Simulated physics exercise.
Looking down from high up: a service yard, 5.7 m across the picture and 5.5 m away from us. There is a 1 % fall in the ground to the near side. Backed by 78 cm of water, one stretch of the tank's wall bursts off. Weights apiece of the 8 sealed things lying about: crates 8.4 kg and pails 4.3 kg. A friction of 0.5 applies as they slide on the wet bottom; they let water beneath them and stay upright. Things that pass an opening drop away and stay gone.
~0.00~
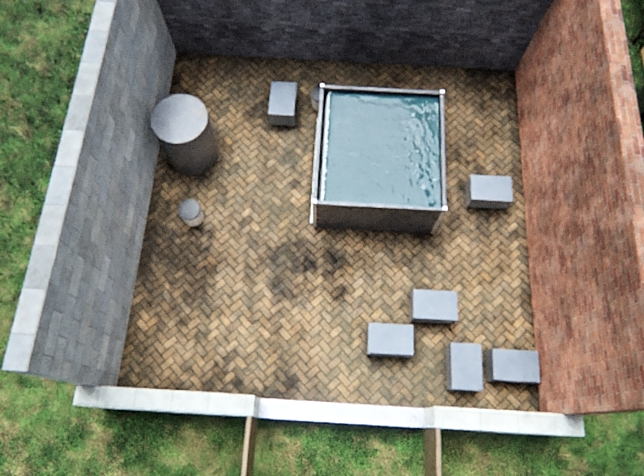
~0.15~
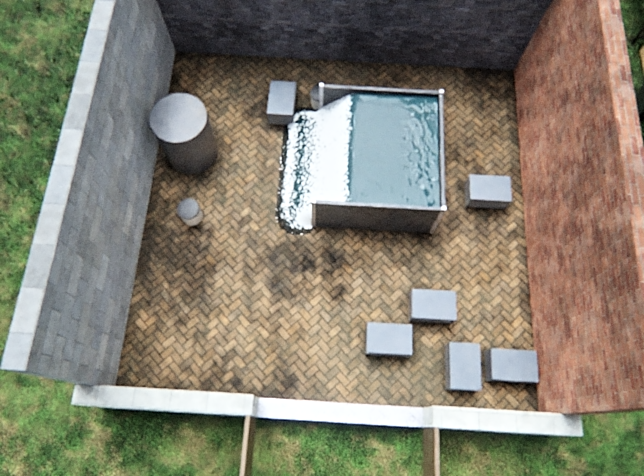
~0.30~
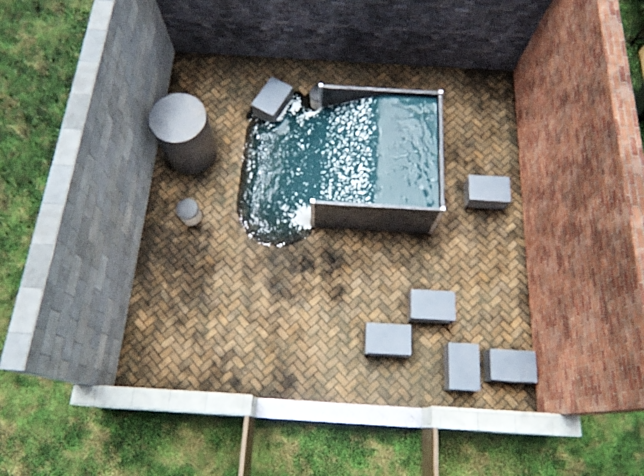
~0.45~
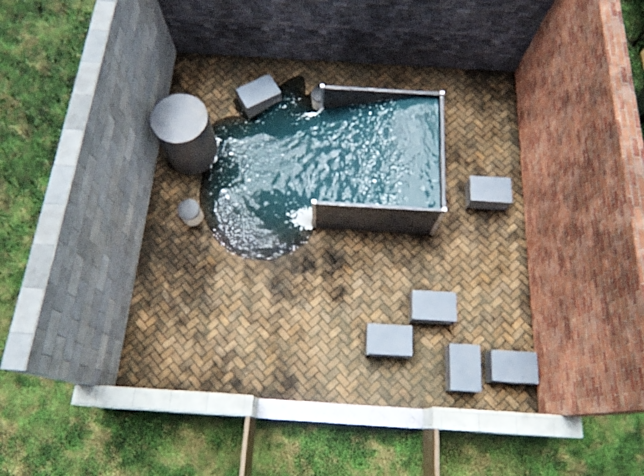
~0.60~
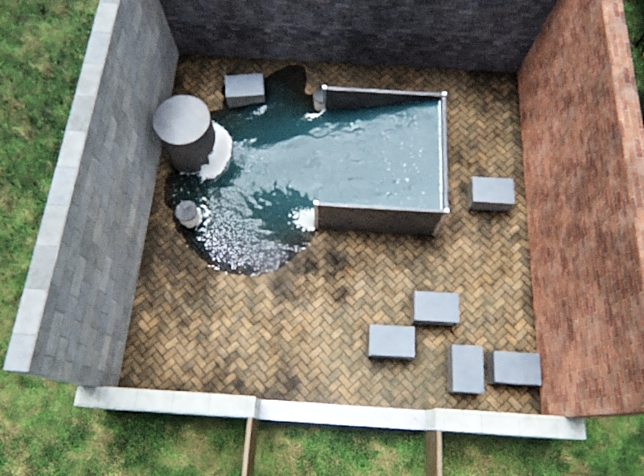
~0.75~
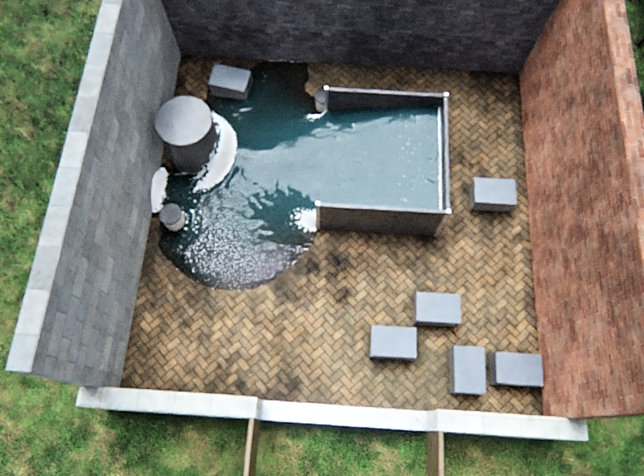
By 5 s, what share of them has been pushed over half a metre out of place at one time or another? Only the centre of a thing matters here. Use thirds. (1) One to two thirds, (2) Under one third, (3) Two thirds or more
Answer: 1.
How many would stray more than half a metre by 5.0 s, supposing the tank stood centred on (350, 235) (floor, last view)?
The count would be 5.
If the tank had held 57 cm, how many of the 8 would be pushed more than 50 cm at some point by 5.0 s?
Result: 4.
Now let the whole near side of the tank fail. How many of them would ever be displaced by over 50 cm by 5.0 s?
Then 5.
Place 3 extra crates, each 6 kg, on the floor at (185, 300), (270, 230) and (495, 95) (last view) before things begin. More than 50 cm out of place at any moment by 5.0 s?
Taking them one by one: It goes beyond, then it goes beyond, then it stays within.
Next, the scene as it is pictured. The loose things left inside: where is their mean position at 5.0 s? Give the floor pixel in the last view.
Centre of the remaining things: Roughly (466, 253).
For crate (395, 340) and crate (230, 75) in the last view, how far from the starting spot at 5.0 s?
Shifts in order: 200 cm; 40 cm.
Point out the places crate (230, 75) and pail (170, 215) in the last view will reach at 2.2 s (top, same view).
Approx. (208, 46); approx. (148, 377).
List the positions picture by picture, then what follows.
A crate at (283, 98) rests on the ground; a pail at (189, 209) rests on the ground; 3.1 m2 under water; 0 of 8 have shifted, in the first picture.
A crate at (282, 97) rests on the ground; a pail at (188, 208), on the bottom; 4.2 m2 under water; 0 of 8 have shifted, in the second picture.
A crate at (272, 96), on the bottom, 14 cm from its start; a pail at (187, 209), on the bottom; 5.5 m2 under water; 1 of 8 have shifted, in the third picture.
A crate at (258, 91), on the bottom, 40 cm from its start; a pail at (189, 209) rests on the ground; water covers 7.3 m2; 1 of 8 have shifted, in the fourth picture.
A crate at (244, 85) rests on the ground, 70 cm from its start; a pail at (186, 211), on the bottom, 7 cm from its start; 8.7 m2 under water; 2 of 8 have shifted, in the fifth picture.
A crate at (230, 77), on the bottom, 101 cm from its start; a pail at (170, 214), on the bottom, 33 cm from its start; water covers 10.3 m2; 2 of 8 have shifted, in the sixth picture.
After 1.1 s 2 of 8 are over 50 cm from their spots; 1 afloat.
After 2.2 s 2 of 8 are over 50 cm from their spots; 2 afloat.
After 3.5 s 3 of 8 are over 50 cm from their spots; 3 afloat.
After 5.0 s 4 of 8 are over 50 cm from their spots, and 5 have been at some point; 6 afloat.
